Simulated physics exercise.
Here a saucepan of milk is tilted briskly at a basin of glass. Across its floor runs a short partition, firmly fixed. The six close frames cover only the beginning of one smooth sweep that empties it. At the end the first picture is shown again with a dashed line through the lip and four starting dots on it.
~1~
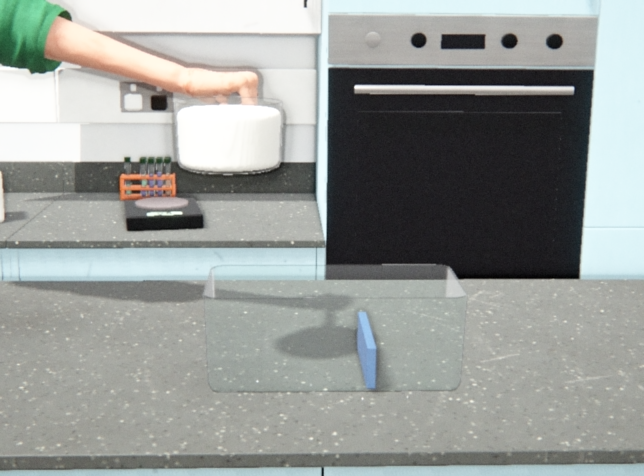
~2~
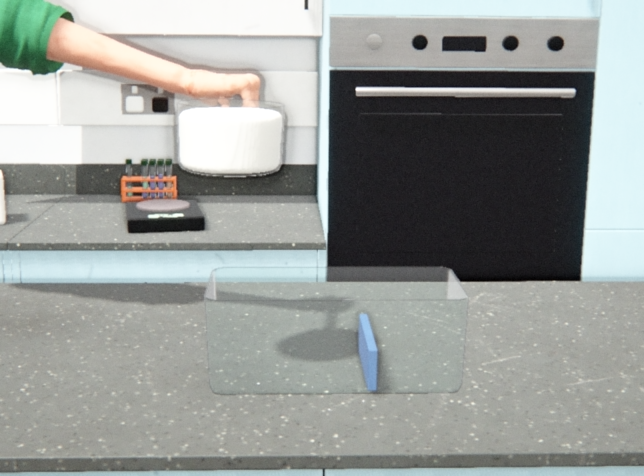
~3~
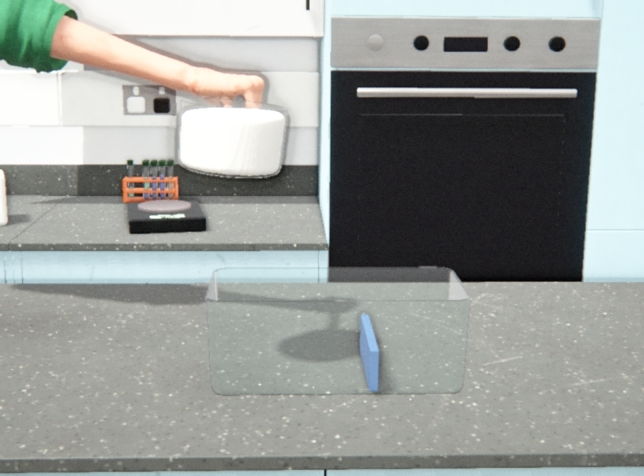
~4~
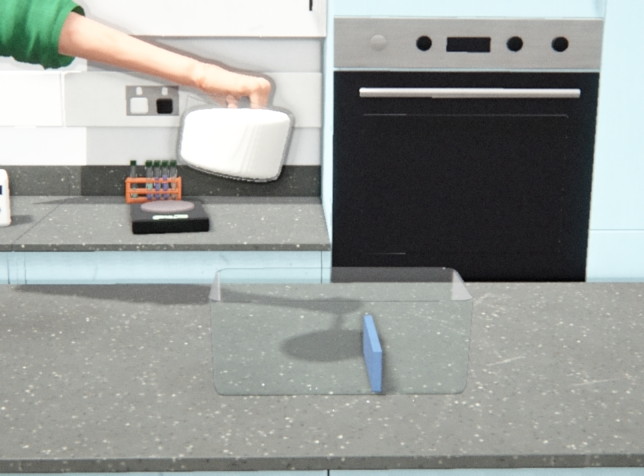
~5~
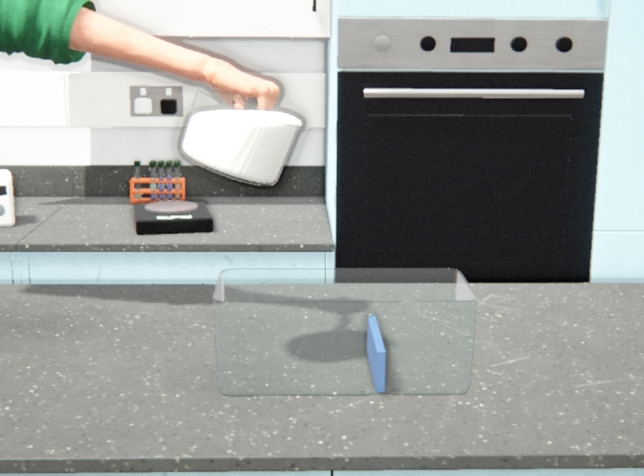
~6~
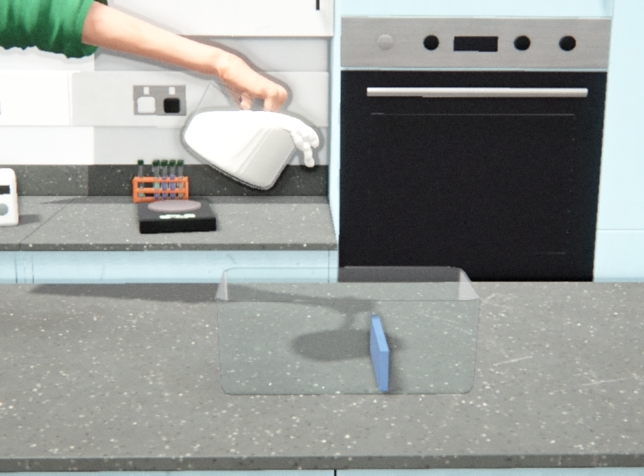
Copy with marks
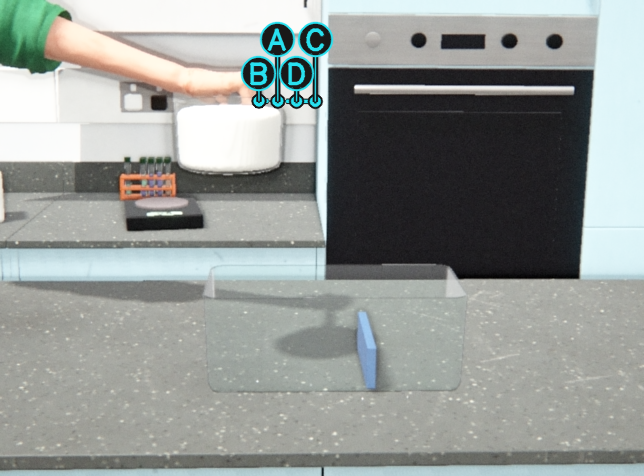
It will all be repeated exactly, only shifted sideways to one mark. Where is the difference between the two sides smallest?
D works best here.
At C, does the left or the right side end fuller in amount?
The right side.
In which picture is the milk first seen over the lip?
Picture 5.
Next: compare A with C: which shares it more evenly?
Spot C.
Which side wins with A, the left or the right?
The left side.
On the marked copy, A at (277, 101); B at (259, 101); C at (315, 101); D at (296, 101).
With A, about 83 % ends left of the wall and 15 % right of it.
With B, about 96 % ends left of the wall and 2 % right of it.
With C, about 31 % ends left of the wall and 67 % right of it.
With D, about 52 % ends left of the wall and 47 % right of it.
